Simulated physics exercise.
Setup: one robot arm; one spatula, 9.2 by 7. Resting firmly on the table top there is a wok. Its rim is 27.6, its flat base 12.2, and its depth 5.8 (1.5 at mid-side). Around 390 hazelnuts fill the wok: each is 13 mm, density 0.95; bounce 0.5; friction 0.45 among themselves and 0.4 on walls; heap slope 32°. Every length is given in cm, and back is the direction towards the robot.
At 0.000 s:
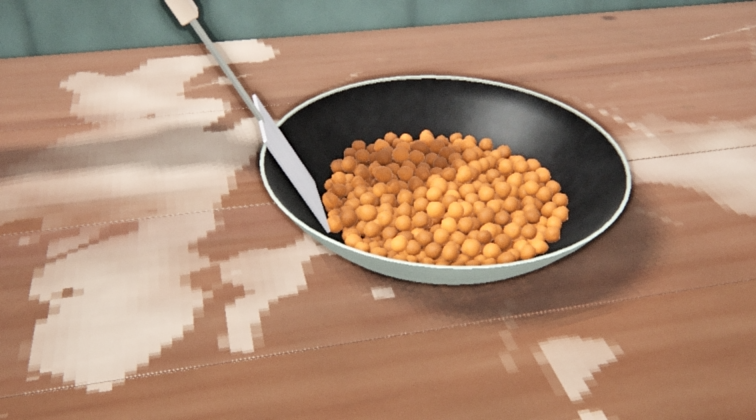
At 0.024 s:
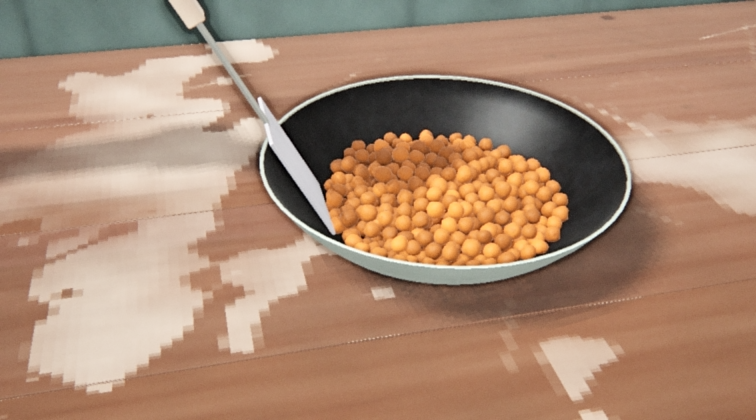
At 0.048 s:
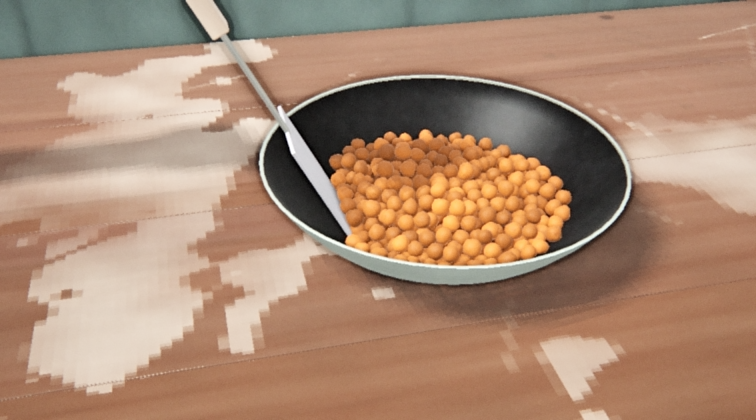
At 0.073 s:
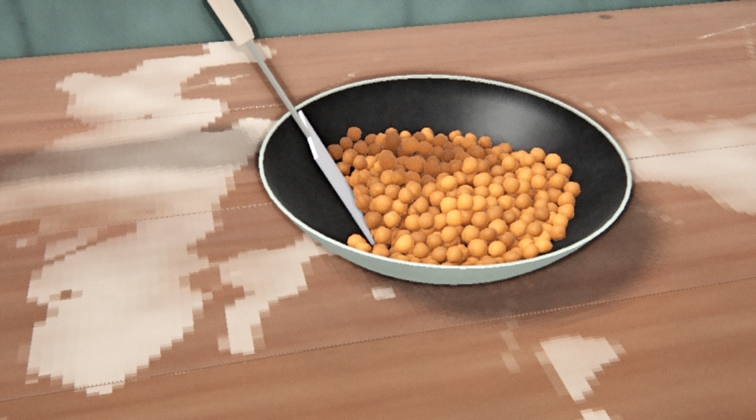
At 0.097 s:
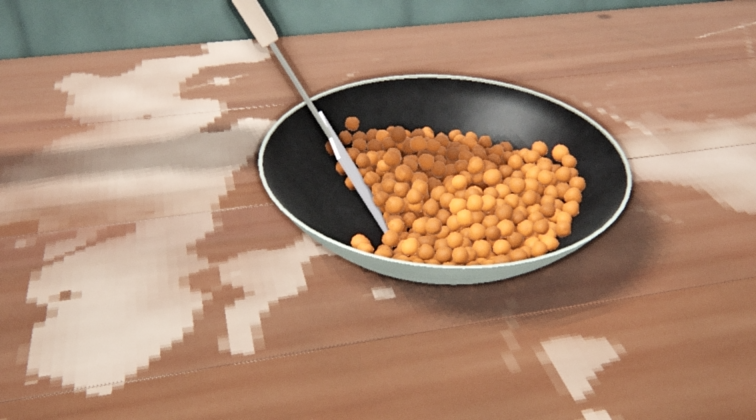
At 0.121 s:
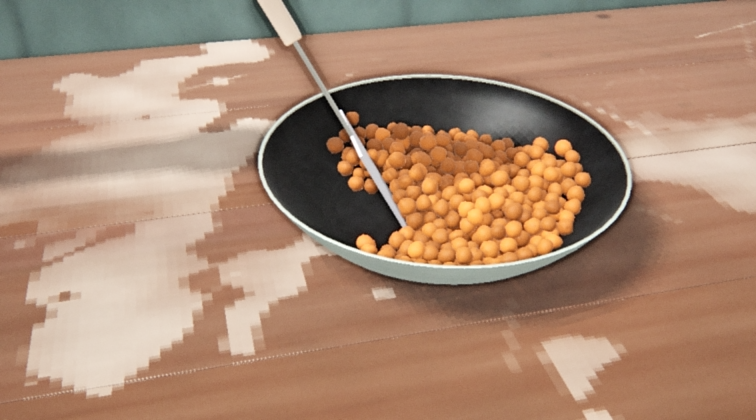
On a worn wooden table top, a spatula slid from the left side of a dark wok towards the right, pushing into the heap of small, round, orange-brown nuts and bunching them up against the right side.
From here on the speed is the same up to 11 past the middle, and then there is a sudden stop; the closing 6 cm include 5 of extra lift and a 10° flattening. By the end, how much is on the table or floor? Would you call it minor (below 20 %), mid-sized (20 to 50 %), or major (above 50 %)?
I would call it mid-sized.
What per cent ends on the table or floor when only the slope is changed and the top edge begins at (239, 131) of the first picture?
About 25 per cent.
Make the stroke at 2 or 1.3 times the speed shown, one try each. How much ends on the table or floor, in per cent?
40 and 30 %.
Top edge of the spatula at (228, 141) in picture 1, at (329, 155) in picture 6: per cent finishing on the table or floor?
Around 25 per cent finishes there.
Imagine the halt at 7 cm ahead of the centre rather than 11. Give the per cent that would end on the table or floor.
5 %, roughly.
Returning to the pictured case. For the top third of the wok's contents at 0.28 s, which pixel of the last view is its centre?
Near pixel (555, 144).
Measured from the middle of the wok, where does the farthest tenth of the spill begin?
I'd estimate close to 50 centimetres.
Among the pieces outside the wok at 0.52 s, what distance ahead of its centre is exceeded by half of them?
About 22 cm.
After 0.20 s, sloping 63°, highest piece 6 above the table; 387 in the wok.
After 0.28 s, sloping 59°, highest piece 8 above the table; 384 in the wok, 3 on the blade or in flight.
After 0.52 s, sloping 53°, highest piece 11 above the table; 284 in the wok, 61 on the table or floor, 42 on the blade or in flight.
After 1.57 s, sloping 53°, highest piece 4 above the table; 284 in the wok, 103 on the table or floor.
In the end, 284 in the wok, 103 on the table or floor. That is 27 % on the table or floor.
